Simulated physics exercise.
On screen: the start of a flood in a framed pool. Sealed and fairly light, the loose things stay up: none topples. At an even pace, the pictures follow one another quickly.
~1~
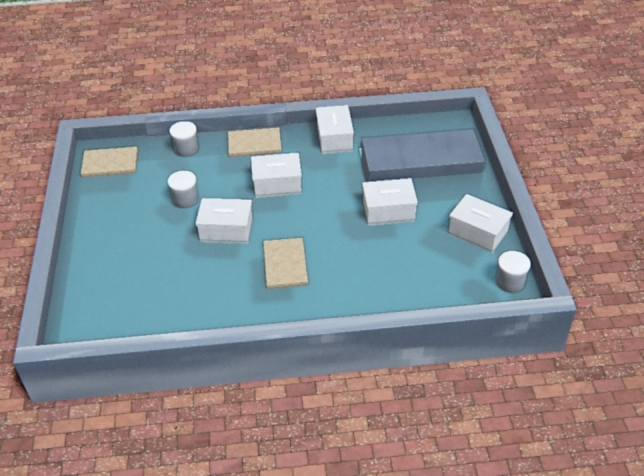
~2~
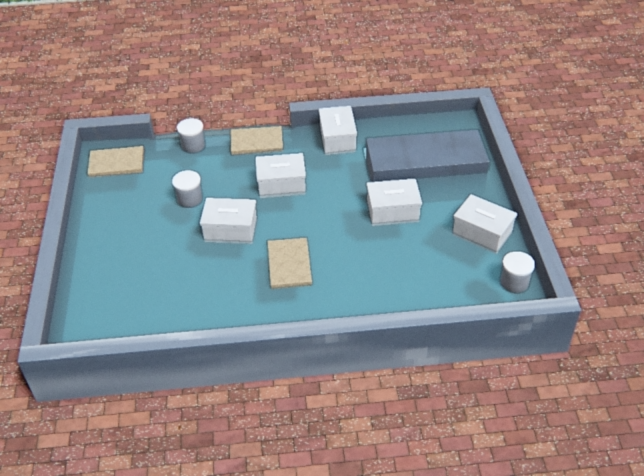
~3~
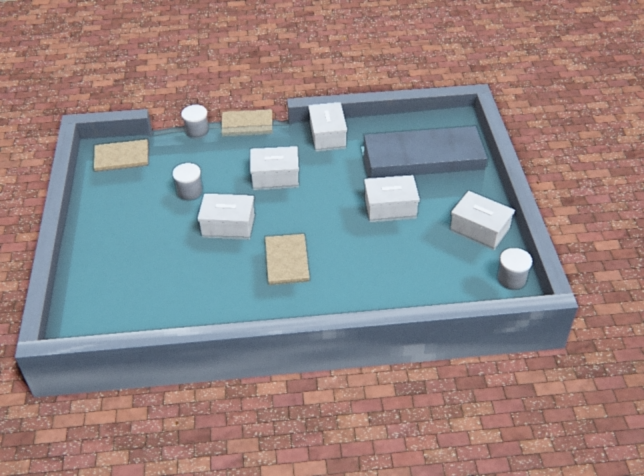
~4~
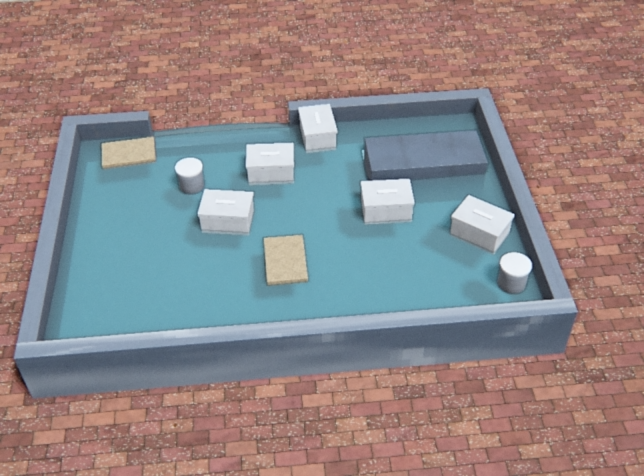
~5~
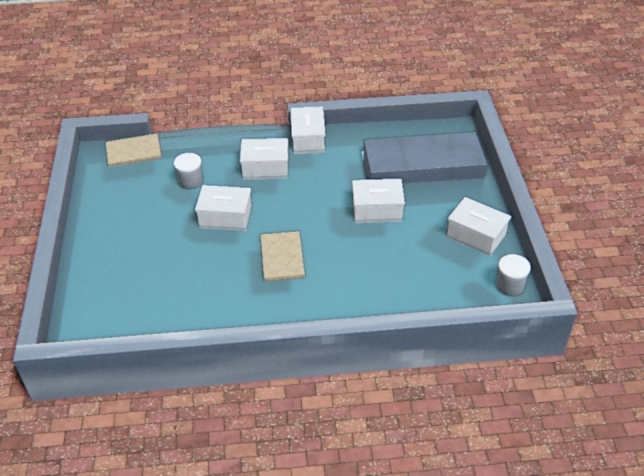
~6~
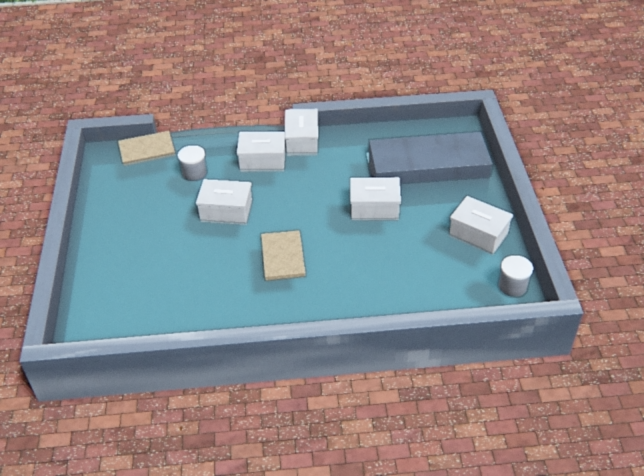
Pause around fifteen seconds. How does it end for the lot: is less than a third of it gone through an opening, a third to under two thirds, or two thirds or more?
The share is two thirds or higher.
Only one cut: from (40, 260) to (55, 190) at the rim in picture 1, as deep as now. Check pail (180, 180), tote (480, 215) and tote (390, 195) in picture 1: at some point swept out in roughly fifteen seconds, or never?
In sequence - departs, stays put, stays put.
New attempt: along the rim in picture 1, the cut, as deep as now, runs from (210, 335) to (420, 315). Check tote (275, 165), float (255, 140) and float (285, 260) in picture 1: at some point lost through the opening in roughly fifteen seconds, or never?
Going through them in sequence: Gets out, then trapped, then gets out.
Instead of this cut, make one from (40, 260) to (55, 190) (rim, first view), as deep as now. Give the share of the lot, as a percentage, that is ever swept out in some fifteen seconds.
Near 30 in a hundred.
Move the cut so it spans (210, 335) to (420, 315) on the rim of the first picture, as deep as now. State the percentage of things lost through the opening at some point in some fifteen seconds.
I'd guess around 40 percent.
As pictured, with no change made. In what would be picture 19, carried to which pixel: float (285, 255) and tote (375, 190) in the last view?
I'd say close to (246, 225) and close to (297, 161).
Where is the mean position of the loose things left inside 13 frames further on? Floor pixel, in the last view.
Average floor point: Approx. (338, 231).
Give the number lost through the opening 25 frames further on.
That comes to 8.
A moment on, 2 of 11 are out; 9 afloat.
Next, 6 of 11 are out; 5 afloat.
Later, 8 of 11 are out; 3 afloat.
In the end, 8 of 11 are out; 3 afloat.
